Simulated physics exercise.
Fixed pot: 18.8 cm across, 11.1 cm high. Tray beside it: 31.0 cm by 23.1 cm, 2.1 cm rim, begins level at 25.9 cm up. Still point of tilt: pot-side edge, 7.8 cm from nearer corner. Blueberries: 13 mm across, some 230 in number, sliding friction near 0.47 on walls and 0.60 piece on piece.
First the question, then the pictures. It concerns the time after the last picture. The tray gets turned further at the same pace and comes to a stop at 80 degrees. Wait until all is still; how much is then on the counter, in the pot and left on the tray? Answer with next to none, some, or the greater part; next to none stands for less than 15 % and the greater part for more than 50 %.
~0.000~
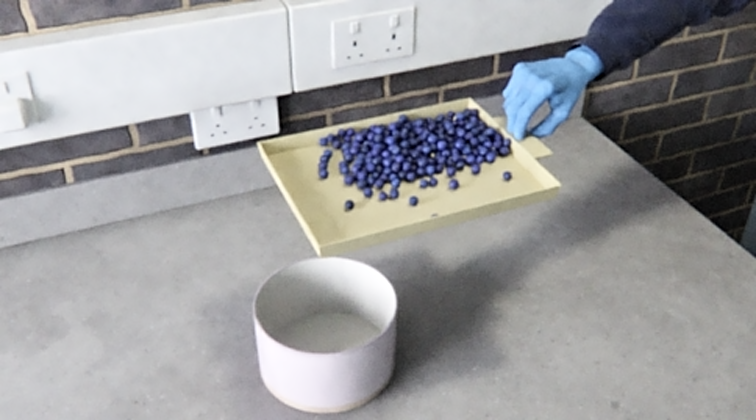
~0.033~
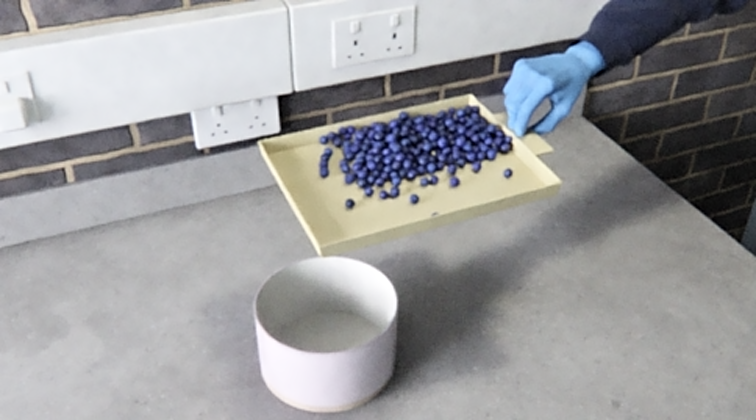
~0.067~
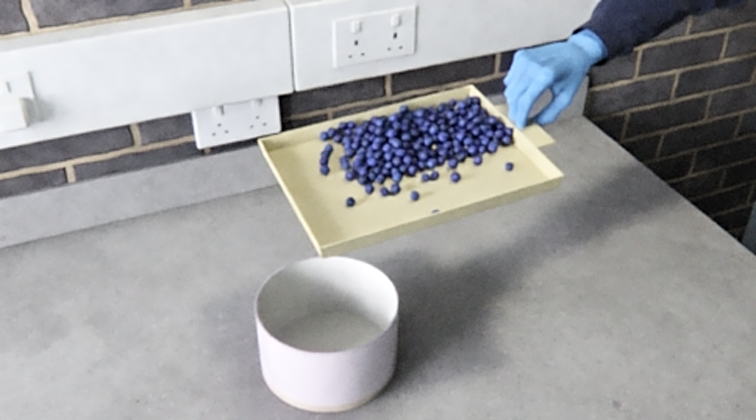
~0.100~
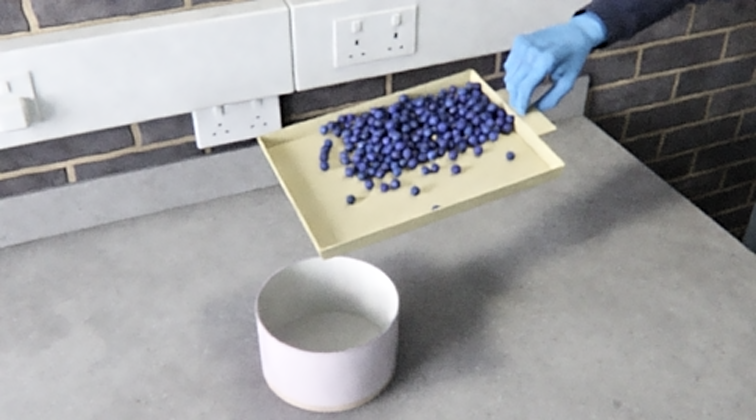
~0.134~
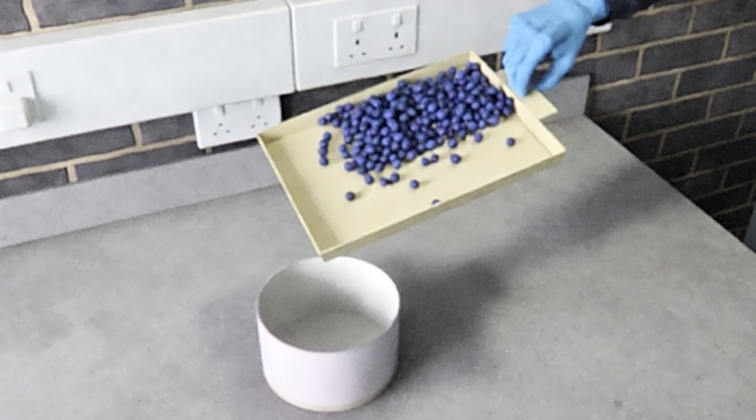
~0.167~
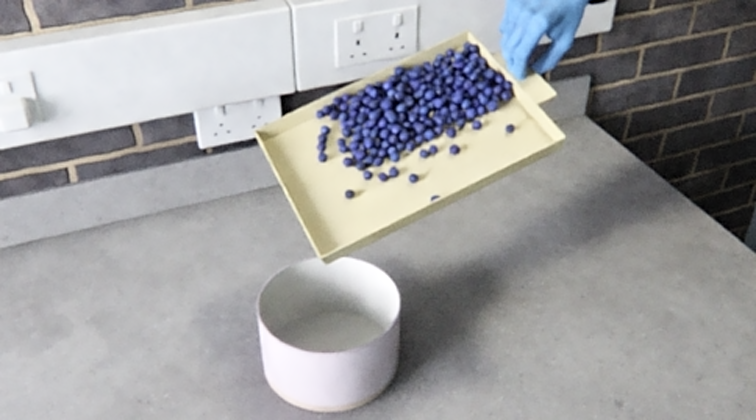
Counter: The greater part; pot: Next to none; tray: Next to none.
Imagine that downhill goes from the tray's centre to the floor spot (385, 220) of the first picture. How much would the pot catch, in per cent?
I'd estimate about 5 %.
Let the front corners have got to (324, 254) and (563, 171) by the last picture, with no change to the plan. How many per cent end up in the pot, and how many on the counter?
Final per cent - pot 10, counter 65.
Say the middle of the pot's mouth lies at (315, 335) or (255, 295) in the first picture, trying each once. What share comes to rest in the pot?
Close to 30 in a hundred, then close to 5 in a hundred.
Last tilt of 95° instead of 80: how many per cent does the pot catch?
It would be near 5 per cent.
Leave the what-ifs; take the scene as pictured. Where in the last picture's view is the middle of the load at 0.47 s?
The middle of the load should be at about (324, 135) by then.
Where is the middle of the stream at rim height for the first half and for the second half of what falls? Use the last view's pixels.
I'd mark about (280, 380) for the first half, then (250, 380) for the second.
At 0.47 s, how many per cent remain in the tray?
About 100% of the load.
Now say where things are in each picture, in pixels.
The first frame shows tray tilt 0 degrees, front corners at (321, 244) and (557, 184); middle of the pieces at (418, 150); pot at (325, 302).
The second frame shows tray tilt 1 degrees, front corners at (321, 244) and (558, 181); middle of the pieces at (419, 148).
The third frame shows tray tilt 3 degrees, front corners at (322, 245) and (559, 174), lowest corner left front; middle of the pieces at (419, 142).
The fourth frame shows tray tilt 7 degrees, front corners at (322, 247) and (560, 163), lowest corner left front; middle of the pieces at (419, 133).
The fifth frame shows tray tilt 13 degrees, front corners at (322, 250) and (561, 149), lowest corner left front; middle of the pieces at (419, 120).
The sixth frame shows tray tilt 19 degrees, front corners at (322, 254) and (560, 136), lowest corner left front; middle of the pieces at (417, 109); pot at (329, 301). Its pace works out near 180 degrees a second.
After 0.35 s, tilt 52 degrees; the tray holds 100 %, the pot 0 %.
Then, at 0.47 s, tilt 73 degrees; the tray holds 100 %, the pot 0 %.
After 0.72 s, tilt 80 degrees; the tray holds 10 %, the pot 0 %.
In the end, at 1.7 s, counter 90 %, pot 5 %, tray 5 %.
